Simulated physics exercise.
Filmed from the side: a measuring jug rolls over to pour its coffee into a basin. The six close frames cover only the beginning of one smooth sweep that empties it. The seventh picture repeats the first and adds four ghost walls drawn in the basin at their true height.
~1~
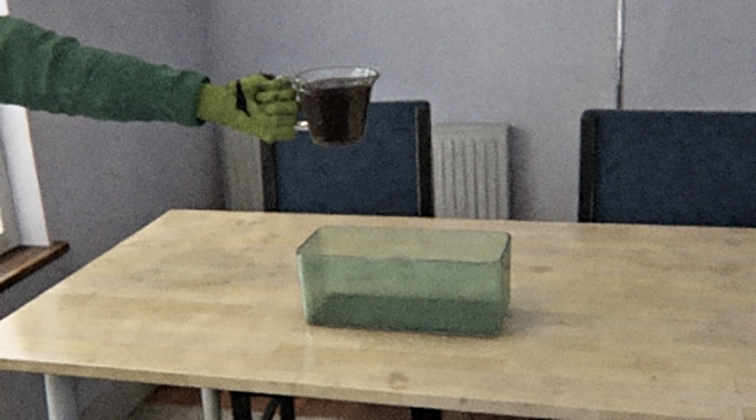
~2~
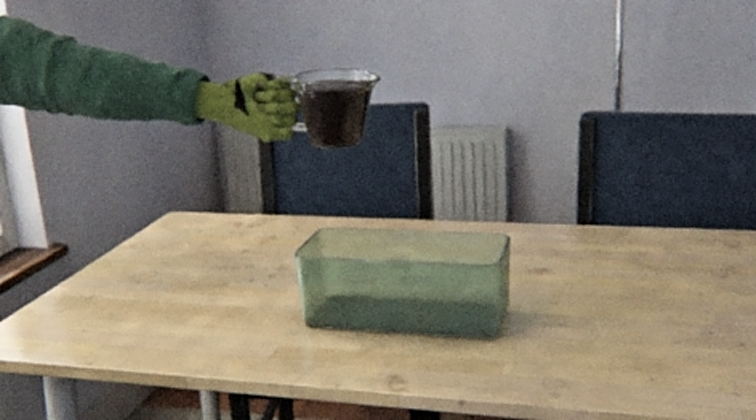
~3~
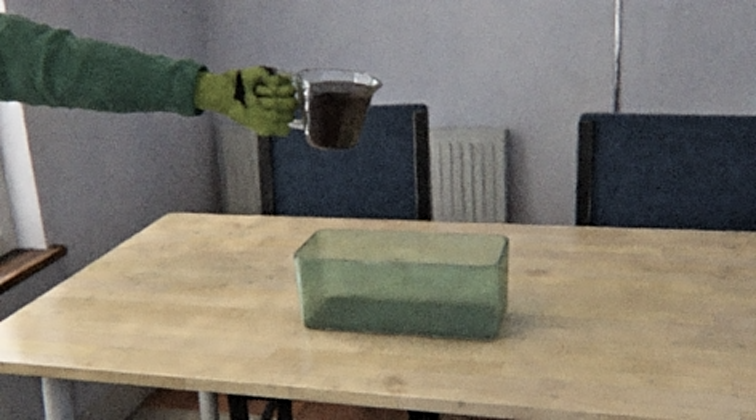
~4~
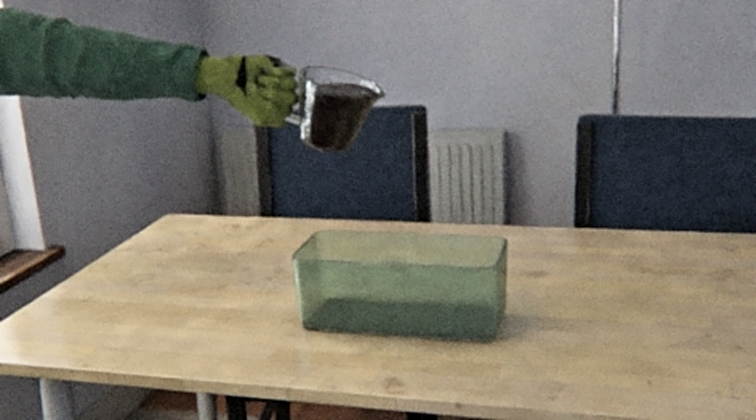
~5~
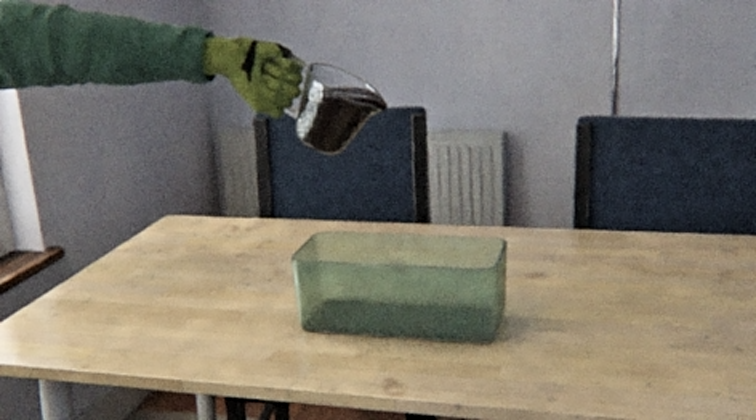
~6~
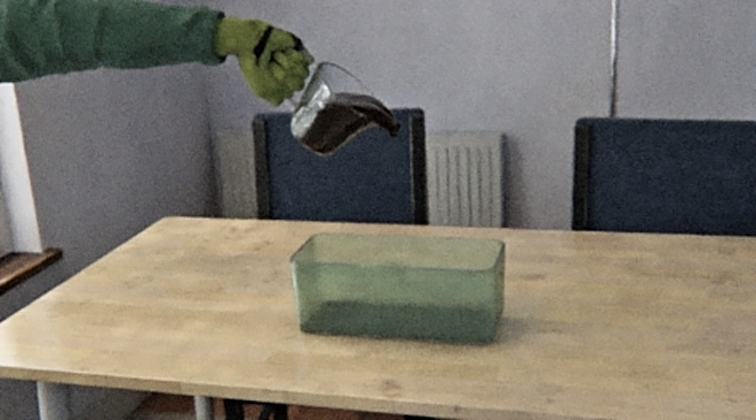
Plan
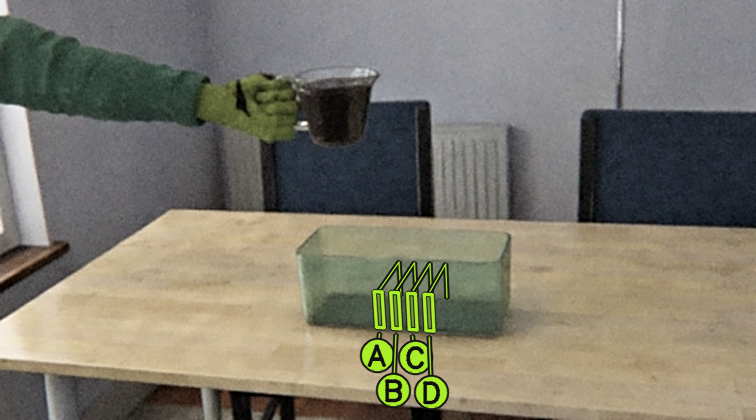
Above a table, a gloved hand tilts a jug until dark coffee crosses its lip.
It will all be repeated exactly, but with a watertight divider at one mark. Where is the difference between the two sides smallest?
D is best.
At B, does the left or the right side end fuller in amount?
The right side.
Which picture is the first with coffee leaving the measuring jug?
In picture 5.
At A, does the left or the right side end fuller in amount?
The right side.
In lime, A at (379, 333); B at (395, 334); C at (412, 335); D at (429, 336).
If A is chosen, about 4 % ends left of the wall and 93 % right of it; 4 % is lost outside.
If B is chosen, about 5 % ends left of the wall and 91 % right of it; 4 % is lost outside.
If C is chosen, about 13 % ends left of the wall and 84 % right of it; 3 % is lost outside.
If D is chosen, about 54 % ends left of the wall and 43 % right of it; 3 % is lost outside.
